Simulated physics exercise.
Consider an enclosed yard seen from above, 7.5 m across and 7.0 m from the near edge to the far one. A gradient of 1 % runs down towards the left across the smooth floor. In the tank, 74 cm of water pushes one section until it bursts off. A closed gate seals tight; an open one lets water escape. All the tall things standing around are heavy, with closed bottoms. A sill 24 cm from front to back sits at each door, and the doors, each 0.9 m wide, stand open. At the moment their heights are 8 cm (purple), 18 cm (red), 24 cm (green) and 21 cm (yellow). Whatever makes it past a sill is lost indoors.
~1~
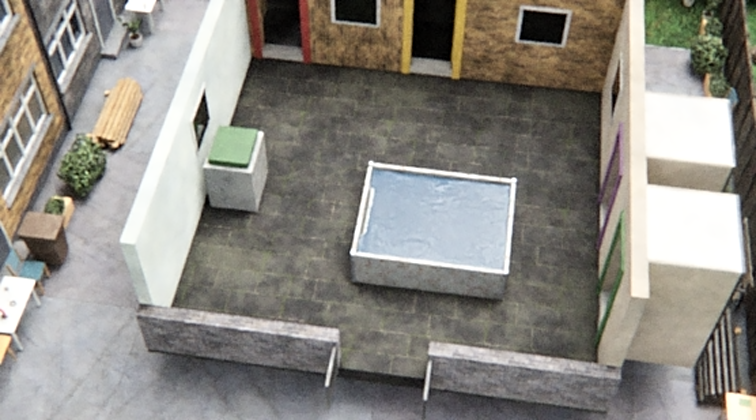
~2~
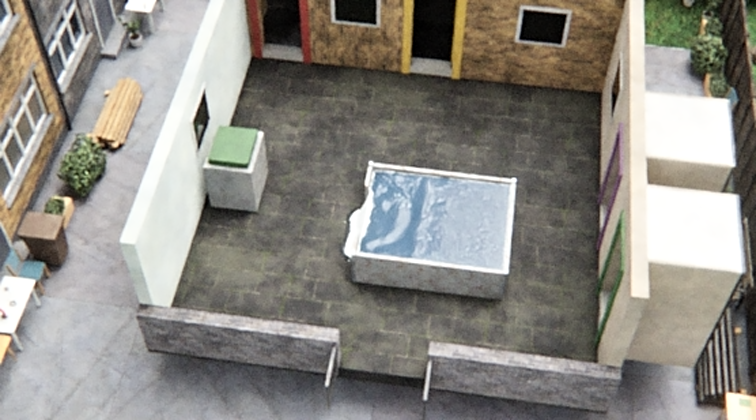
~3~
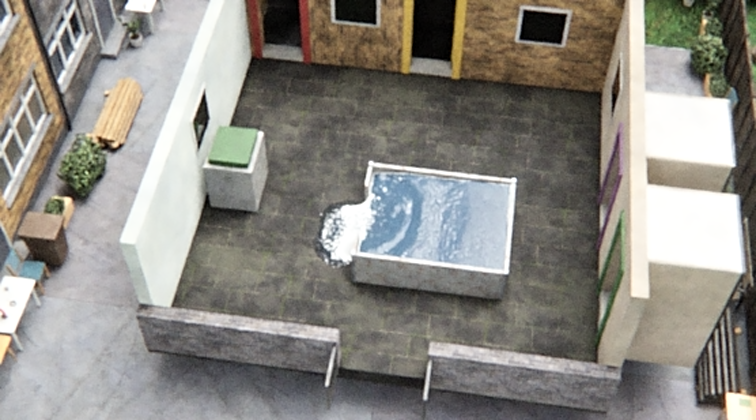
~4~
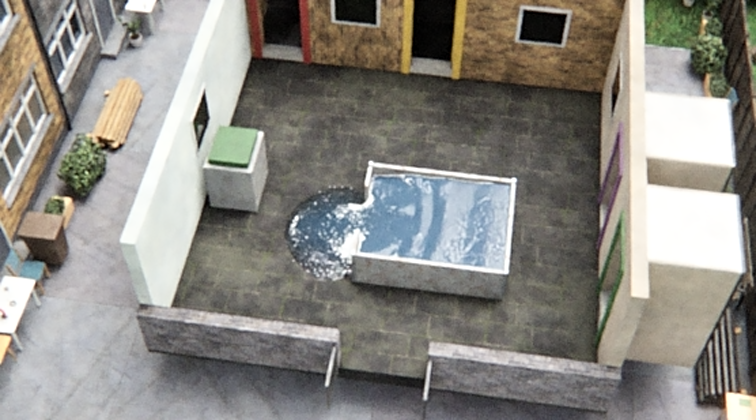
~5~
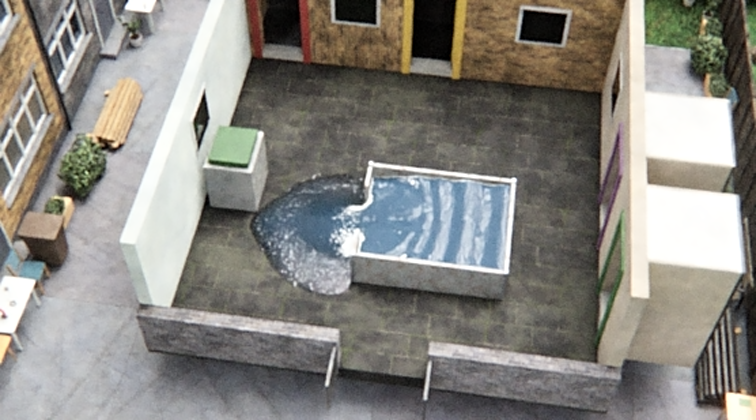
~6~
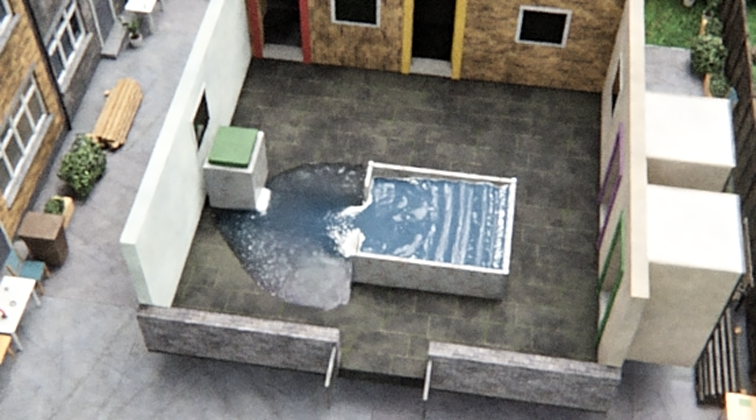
The video shows a rectangular tank of water in a walled, paved yard seen from above; water breaks out through a gap in its left side and spreads leftward across the dark floor, reaching the green-topped box.
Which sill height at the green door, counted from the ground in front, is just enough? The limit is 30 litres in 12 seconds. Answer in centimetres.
A height of roughly 8 cm is just enough.
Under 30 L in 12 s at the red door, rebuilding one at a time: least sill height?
Red: 18 cm.
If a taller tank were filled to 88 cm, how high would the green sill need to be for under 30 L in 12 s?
It would take a step of about 11.5 cm.
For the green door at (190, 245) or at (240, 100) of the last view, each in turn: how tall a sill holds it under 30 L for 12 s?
Minimums: About 30 cm and 11.0 cm.
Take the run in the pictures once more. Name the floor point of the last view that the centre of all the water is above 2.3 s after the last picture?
The balance point sits at roughly (341, 233).
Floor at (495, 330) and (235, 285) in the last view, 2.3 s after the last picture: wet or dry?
First untouched, then soaked.
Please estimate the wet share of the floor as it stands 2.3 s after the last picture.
Approximately 35 %.
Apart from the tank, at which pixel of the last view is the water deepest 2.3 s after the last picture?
Check close to (166, 323).
Then, 0.7 s after the last picture water covers 20 % of the floor, deepest (40 cm) near (350, 236); it has not reached the green door.
Then, 2.3 s after the last picture water covers 35 % of the floor, deepest (42 cm) near (166, 323); it has not reached the green door.
Then, 11.3 s after the last picture water covers 100 % of the floor, deepest (12 cm) near (163, 332); 8 cm at the green door, 0 litres in over its 24 cm sill.
At the green door as built, the water peaked near 13 cm, 5.3 s after the last picture.
With a sill of 6.5 cm, 61 litres would have come in within the 12 s; with 10.5 cm, 10 litres. So under 30 litres takes about 8 cm.
